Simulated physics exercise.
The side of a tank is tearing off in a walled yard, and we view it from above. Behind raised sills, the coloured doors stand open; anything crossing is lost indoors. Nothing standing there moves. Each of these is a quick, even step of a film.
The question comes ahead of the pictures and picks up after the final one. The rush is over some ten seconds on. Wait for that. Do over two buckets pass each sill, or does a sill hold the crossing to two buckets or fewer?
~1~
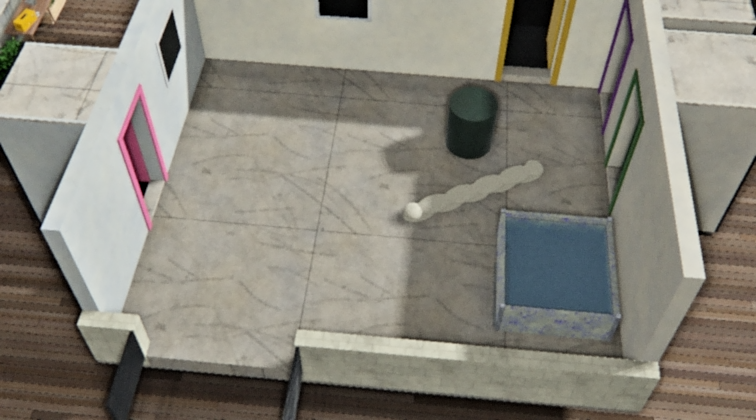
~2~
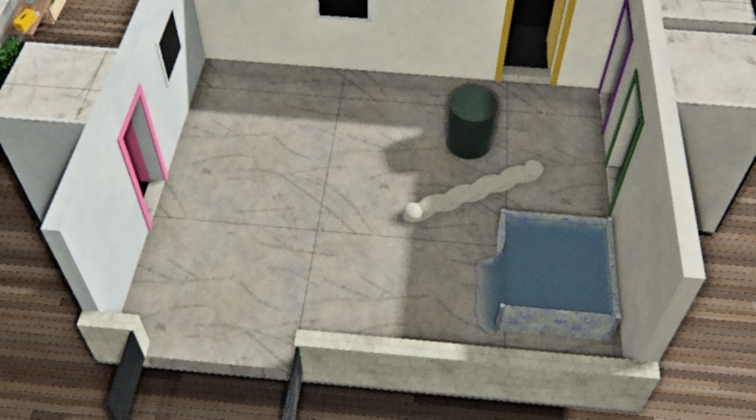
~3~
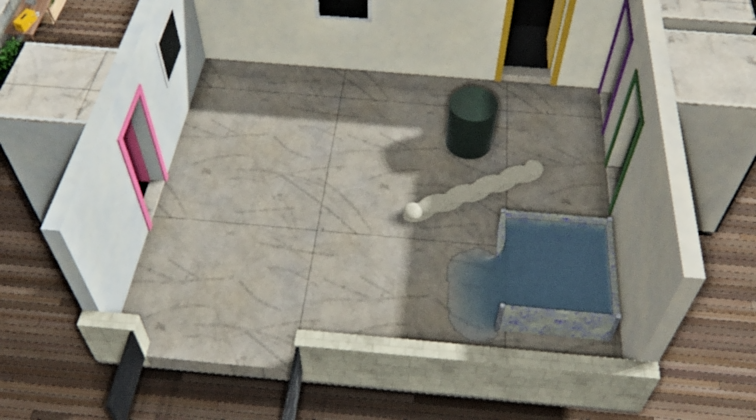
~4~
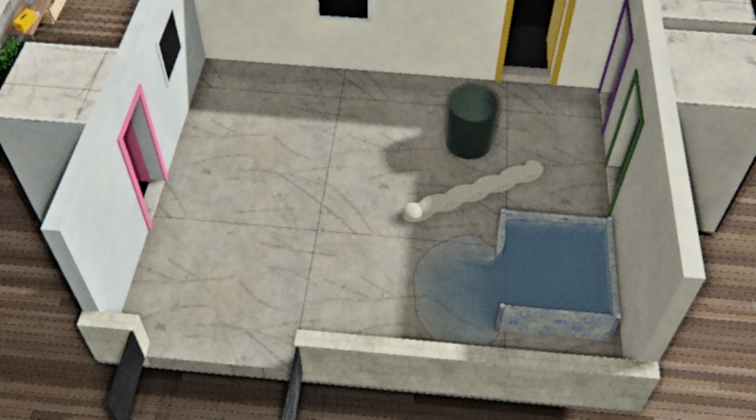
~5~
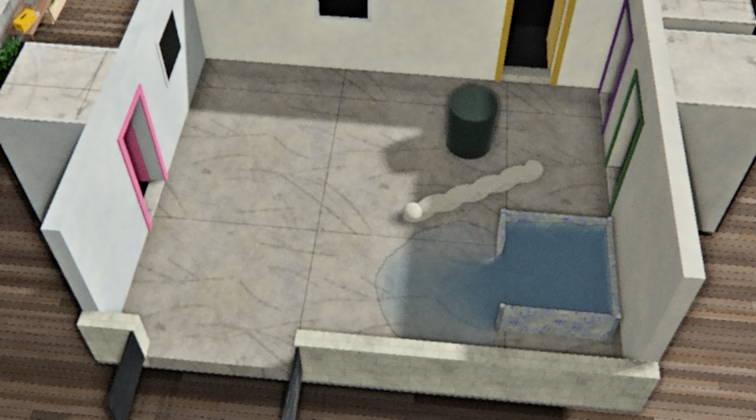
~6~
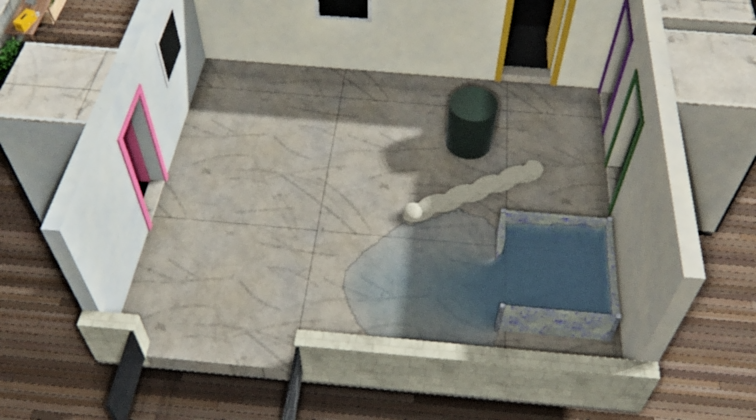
The pink door is going to let through more than allowed; the yellow door is going to let through no more than allowed; the purple door is going to let through no more than allowed; the green door is going to let through no more than allowed.
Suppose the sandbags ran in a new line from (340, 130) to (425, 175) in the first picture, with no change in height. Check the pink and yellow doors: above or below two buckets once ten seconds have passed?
Pink door: Exceeds the threshold; yellow door: Stays within bounds.
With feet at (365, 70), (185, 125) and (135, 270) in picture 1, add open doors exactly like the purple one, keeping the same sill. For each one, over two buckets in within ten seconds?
Well, the first is below the limit, the next is below the limit, and the last is above the limit.
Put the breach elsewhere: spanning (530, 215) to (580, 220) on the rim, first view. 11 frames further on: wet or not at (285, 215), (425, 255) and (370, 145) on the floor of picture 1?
Following the listed order, the three come out not reached, reached by the spill and not reached.
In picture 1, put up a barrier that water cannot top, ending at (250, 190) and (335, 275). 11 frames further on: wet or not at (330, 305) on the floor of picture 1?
Answer: Covered.
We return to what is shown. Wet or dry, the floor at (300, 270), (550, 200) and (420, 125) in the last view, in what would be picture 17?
First swamped, then spared, then spared.
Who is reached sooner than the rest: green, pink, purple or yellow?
The one in pink, before the others.
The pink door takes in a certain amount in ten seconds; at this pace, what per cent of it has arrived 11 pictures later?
Share at that point: Close to 0 in a hundred.
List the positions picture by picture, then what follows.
The water tank at (557, 265) is whole and still, in the first picture.
Water pours out at (501, 287) and has run to (488, 329), in the second picture.
The front is at (464, 330), out from the gap at (501, 288), in the third picture.
The front is at (419, 278), out from the gap at (501, 289), in the fourth picture.
The front is at (384, 274), out from the gap at (501, 289), in the fifth picture.
Water pours out at (501, 289) and has run to (353, 272), in the sixth picture.
A moment on, water covers 25 % of the floor; the pink door not reached, the yellow door not reached, the purple door not reached, the green door not reached.
Next, water covers 40 % of the floor; the pink door not reached, the yellow door not reached, the purple door not reached, the green door not reached.
Then, water covers 45 % of the floor; the pink door under two buckets in, the yellow door not reached, the purple door not reached, the green door not reached.
Later, water covers 50 % of the floor; the pink door over two buckets in, the yellow door not reached, the purple door not reached, the green door not reached.
In the end, water covers 75 % of the floor; the pink door over two buckets in, the yellow door not reached, the purple door not reached, the green door not reached.
